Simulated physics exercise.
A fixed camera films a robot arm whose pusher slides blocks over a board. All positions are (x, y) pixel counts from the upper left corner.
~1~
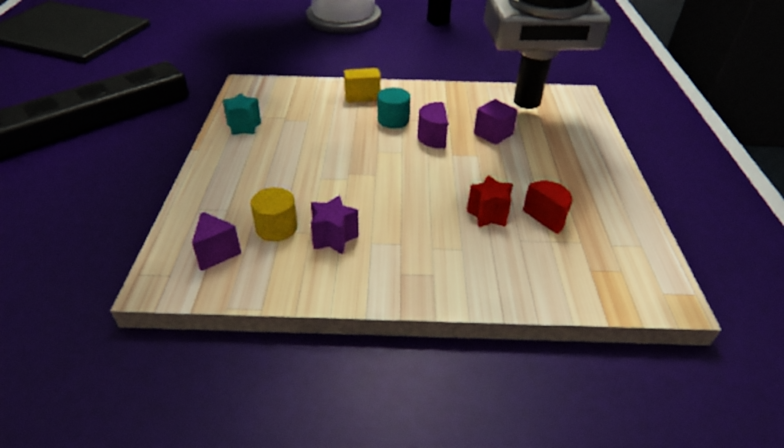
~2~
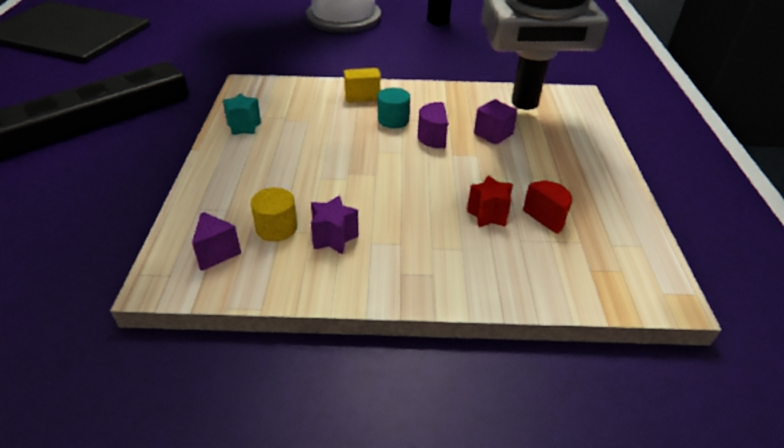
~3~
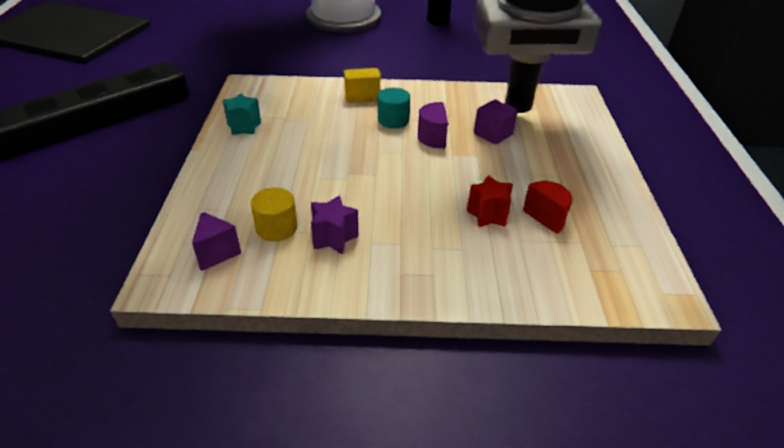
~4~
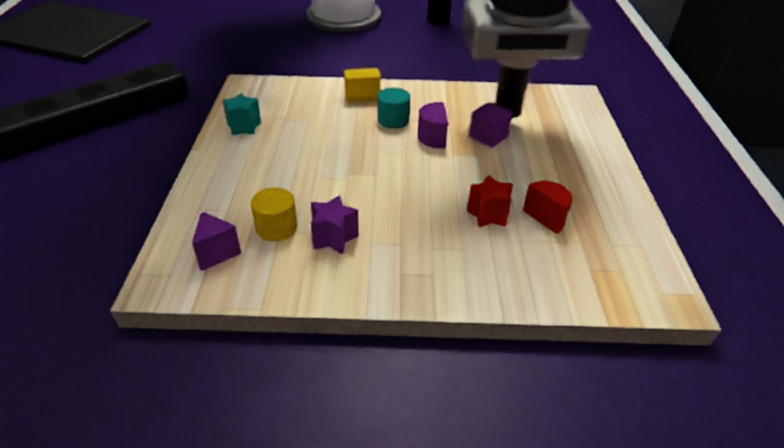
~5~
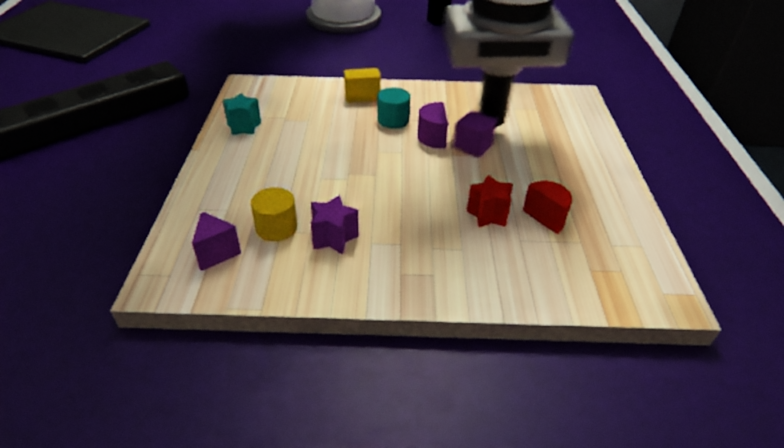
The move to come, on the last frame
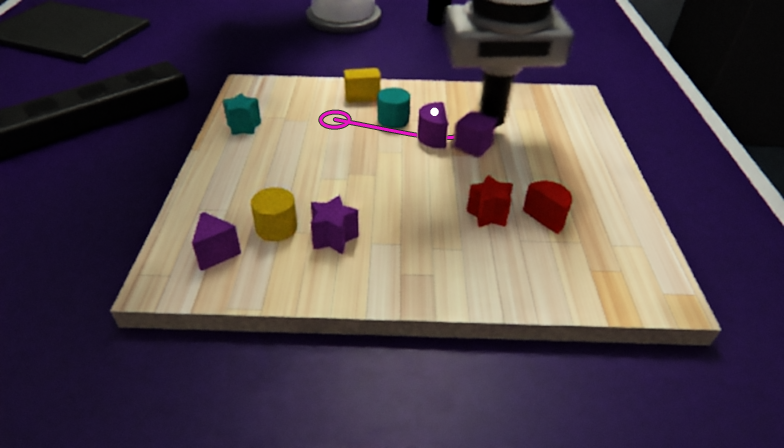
Robot arm with a black pusher moving slightly left and nudging a purple block toward another purple block on a wooden board.
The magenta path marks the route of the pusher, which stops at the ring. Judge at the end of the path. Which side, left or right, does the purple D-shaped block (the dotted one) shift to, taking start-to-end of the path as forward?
My answer: Left.
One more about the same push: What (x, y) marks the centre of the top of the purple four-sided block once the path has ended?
Final place: (458, 130).
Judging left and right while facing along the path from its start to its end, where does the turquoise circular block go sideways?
Moves right.
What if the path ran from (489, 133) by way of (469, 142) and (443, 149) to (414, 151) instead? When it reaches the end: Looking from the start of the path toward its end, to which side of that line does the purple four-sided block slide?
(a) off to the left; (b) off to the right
a (off to the left)
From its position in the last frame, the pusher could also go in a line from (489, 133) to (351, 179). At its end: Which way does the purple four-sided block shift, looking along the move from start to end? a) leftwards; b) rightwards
Answer: A.
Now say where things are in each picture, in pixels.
Lower end of the pusher at (527, 102), tops of blocks, yellow oblong block at (362, 73), turquoise circular block at (394, 95), purple D-shaped block at (435, 112), purple four-sided block at (498, 109), in the first frame.
Pusher at (525, 103), blocks as before, in the second frame.
Pusher at (518, 106), blocks as before, in the third frame.
Pusher at (507, 112), purple four-sided block at (492, 112), in the fourth frame.
Pusher at (491, 119), yellow oblong block at (362, 73), turquoise circular block at (394, 95), purple D-shaped block at (435, 112), purple four-sided block at (477, 120), in the fifth frame.
The drawn path runs from (489, 133) through (437, 137) and (385, 129) to (335, 120); the dot is on the purple D-shaped block.
What follows on the original path. One third of the way, pusher at (438, 124); purple D-shaped block at (412, 113); purple four-sided block at (458, 130), turned 35° anticlockwise.
Two thirds of the way, pusher at (385, 116); turquoise circular block at (379, 89); purple D-shaped block at (361, 110), turned 30° anticlockwise; purple four-sided block at (458, 130), turned 35° anticlockwise.
At the end, pusher at (334, 106); yellow oblong block not moved; turquoise circular block at (371, 85); purple D-shaped block at (342, 112), turned 70° anticlockwise; purple four-sided block at (458, 130), turned 35° anticlockwise.
